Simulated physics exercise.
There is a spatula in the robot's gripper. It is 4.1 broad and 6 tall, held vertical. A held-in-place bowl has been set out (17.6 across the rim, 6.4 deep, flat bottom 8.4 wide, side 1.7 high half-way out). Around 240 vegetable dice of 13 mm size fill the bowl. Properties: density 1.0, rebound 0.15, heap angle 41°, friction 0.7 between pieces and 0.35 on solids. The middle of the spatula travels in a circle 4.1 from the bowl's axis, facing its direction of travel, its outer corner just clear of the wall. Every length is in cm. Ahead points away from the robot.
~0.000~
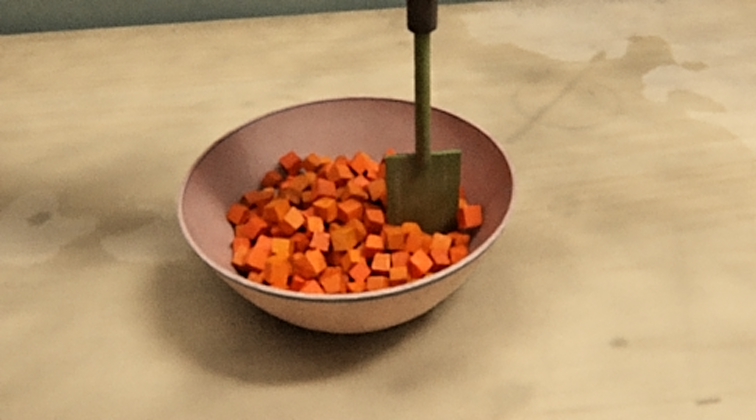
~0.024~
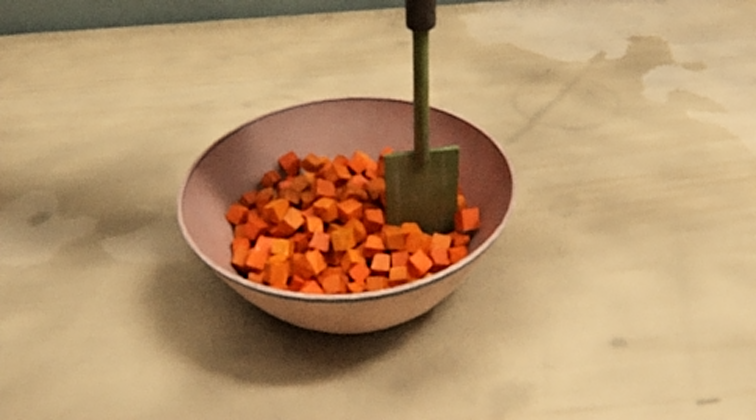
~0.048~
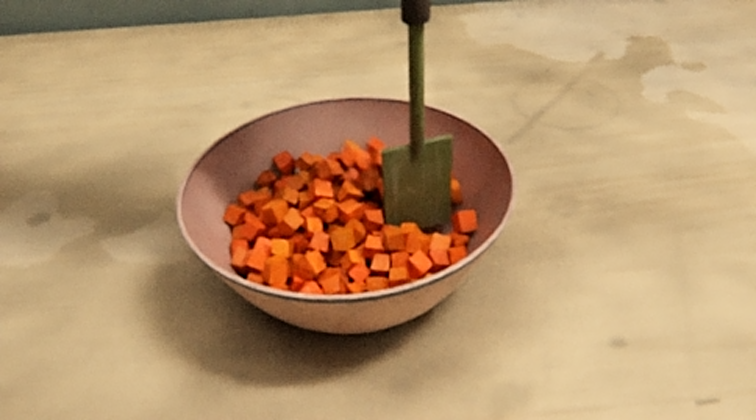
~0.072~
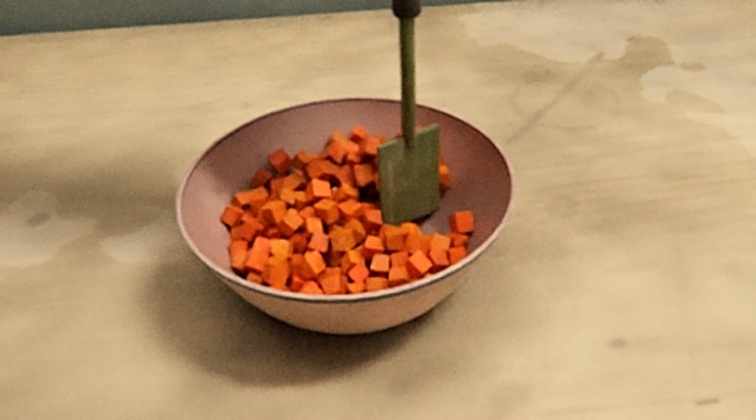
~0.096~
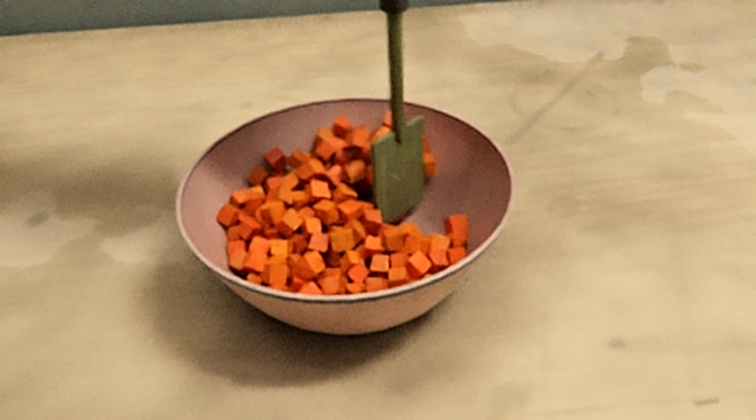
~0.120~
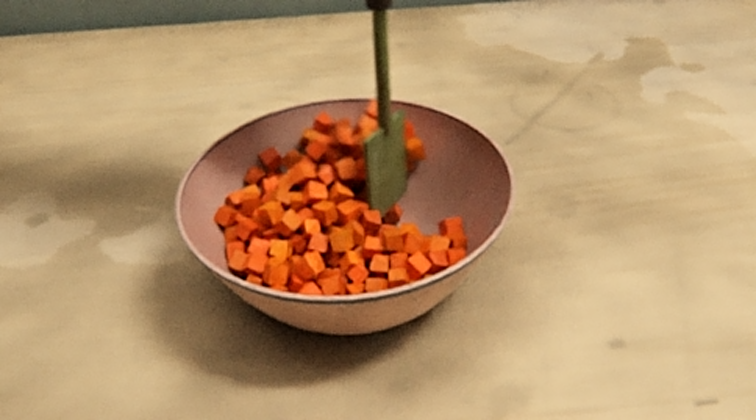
In a pinkish bowl on a pale, stained surface, an upright green spatula swept from the right side toward the back, turning as it pushed orange cubes together and left a bare patch behind it.
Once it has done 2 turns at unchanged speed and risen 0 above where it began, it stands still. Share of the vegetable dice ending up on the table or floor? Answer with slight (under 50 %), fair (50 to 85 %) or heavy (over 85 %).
Slight.
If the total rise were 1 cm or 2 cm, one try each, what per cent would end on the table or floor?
35 % and 25 %.
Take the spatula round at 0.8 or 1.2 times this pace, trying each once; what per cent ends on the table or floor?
I'd expect near 25 per cent, then near 40 per cent.
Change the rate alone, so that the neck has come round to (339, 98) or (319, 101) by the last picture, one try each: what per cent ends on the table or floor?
About 60 and 65 %.
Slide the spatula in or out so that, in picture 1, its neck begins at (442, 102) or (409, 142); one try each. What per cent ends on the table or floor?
Near 35 and 30 in a hundred, one try each.
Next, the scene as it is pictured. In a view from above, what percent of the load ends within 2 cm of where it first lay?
Roughly 5 percent.
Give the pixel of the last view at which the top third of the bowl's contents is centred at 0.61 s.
The upper third is centred close to (458, 182).
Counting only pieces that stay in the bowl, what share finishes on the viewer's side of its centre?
I'd say around 25 per cent.
By 0.61 s, 316° round, highest piece 9 above the table; 200 in the bowl, 26 on the table or floor, 9 in flight or on the tool.
By 1.09 s, 218° round, highest piece 8 above the table; 165 in the bowl, 63 on the table or floor, 7 in flight or on the tool.
By 1.53 s, 0° round, highest piece 7 above the table; 149 in the bowl, 86 on the table or floor.
By 2.23 s, 0° round, highest piece 7 above the table; 149 in the bowl, 86 on the table or floor.
Final count, 149 in the bowl, 86 on the table or floor. That is 37 % on the table or floor.
